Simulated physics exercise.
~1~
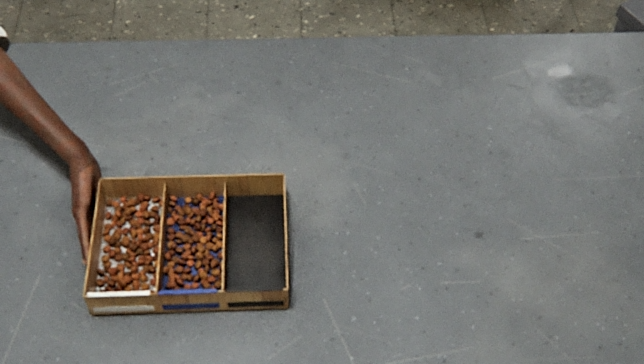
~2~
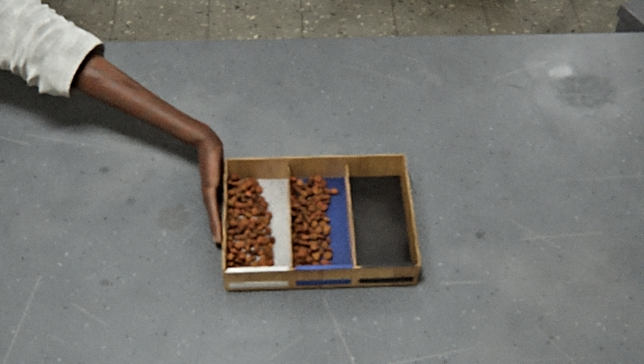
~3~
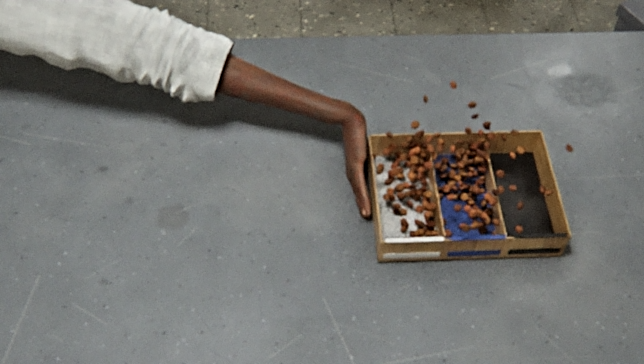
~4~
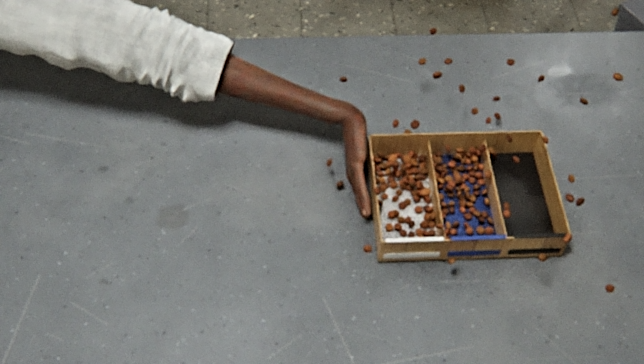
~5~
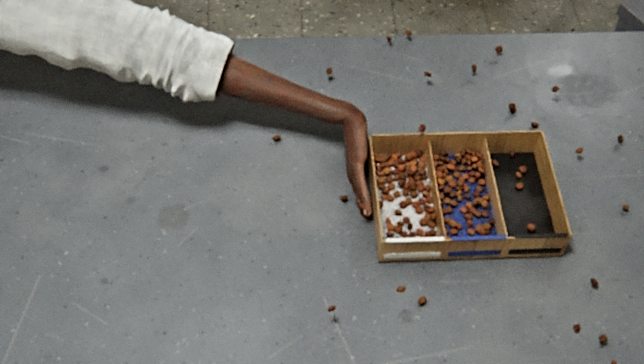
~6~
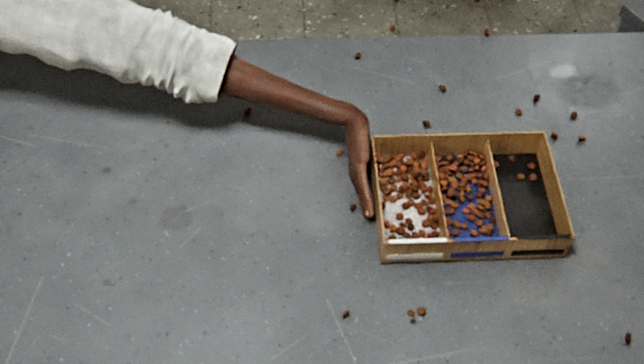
A hand in a white sleeve pushes a shallow wooden tray of reddish-brown pieces across a scuffed gray tabletop, seen from above. The tray has three compartments, a white-floored one on the left and a blue-floored one in the middle, both holding pieces, and an empty black one on the right. It slides rightward and stops abruptly, and many pieces fly up out of it. They scatter over the partitions and onto the table on several sides. At the end the tray sits still against the hand, most pieces remaining in the white and blue sections, a few in the black.
